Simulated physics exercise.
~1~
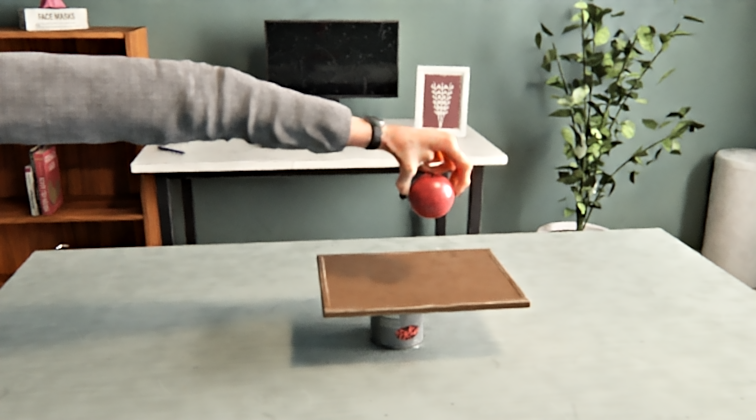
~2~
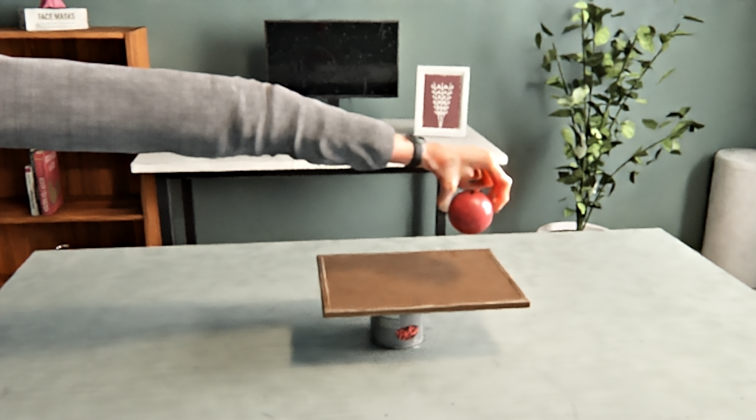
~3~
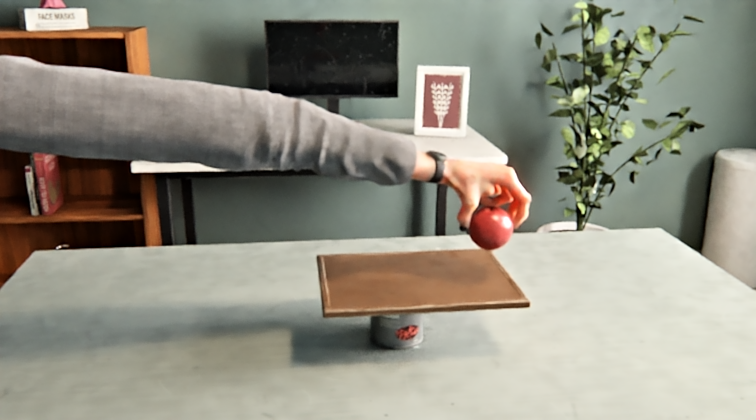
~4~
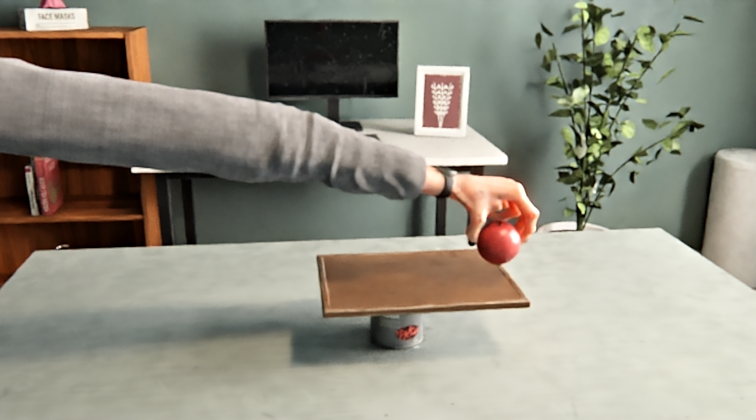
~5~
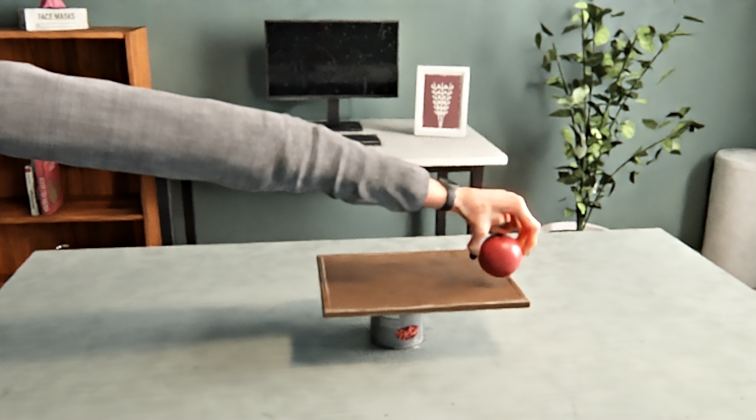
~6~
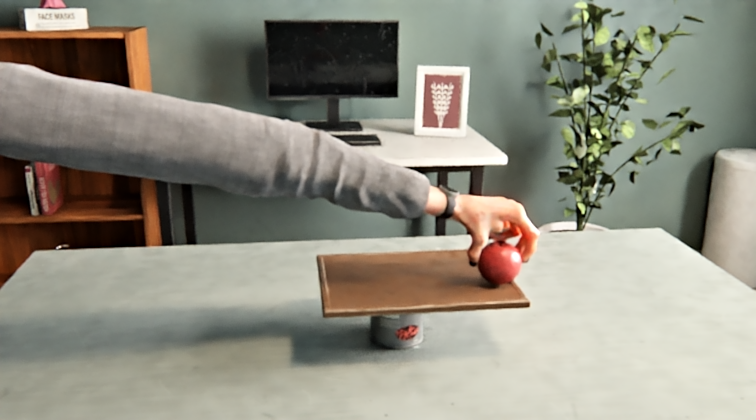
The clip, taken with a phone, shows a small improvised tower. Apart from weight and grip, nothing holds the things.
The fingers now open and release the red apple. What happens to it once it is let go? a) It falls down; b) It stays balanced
a.
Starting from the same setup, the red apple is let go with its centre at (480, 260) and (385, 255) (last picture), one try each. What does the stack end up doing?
First case: It collapses; second case: It remains standing.
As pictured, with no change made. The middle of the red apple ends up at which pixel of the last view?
It finishes at about (541, 324).
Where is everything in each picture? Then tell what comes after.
The first picture shows coming down; red apple (431, 196).
The second picture shows coming down; red apple (470, 212).
The third picture shows coming down; red apple (490, 228).
The fourth picture shows coming down; red apple (498, 243).
The fifth picture shows coming down; red apple (500, 256).
The sixth picture shows set down, still held; red apple (499, 263).
Then, 0.30 s past the last view, red apple now fallen; brown lid rocked 37° from its first pose.
Then, 0.60 s past the last view, brown lid rocked 35° from its first pose.
Finally, fallen, red apple; moved from the start, brown lid; grey tin still in place. Final places as the last picture's camera would see them, red apple near (541, 324). The stack comes apart.
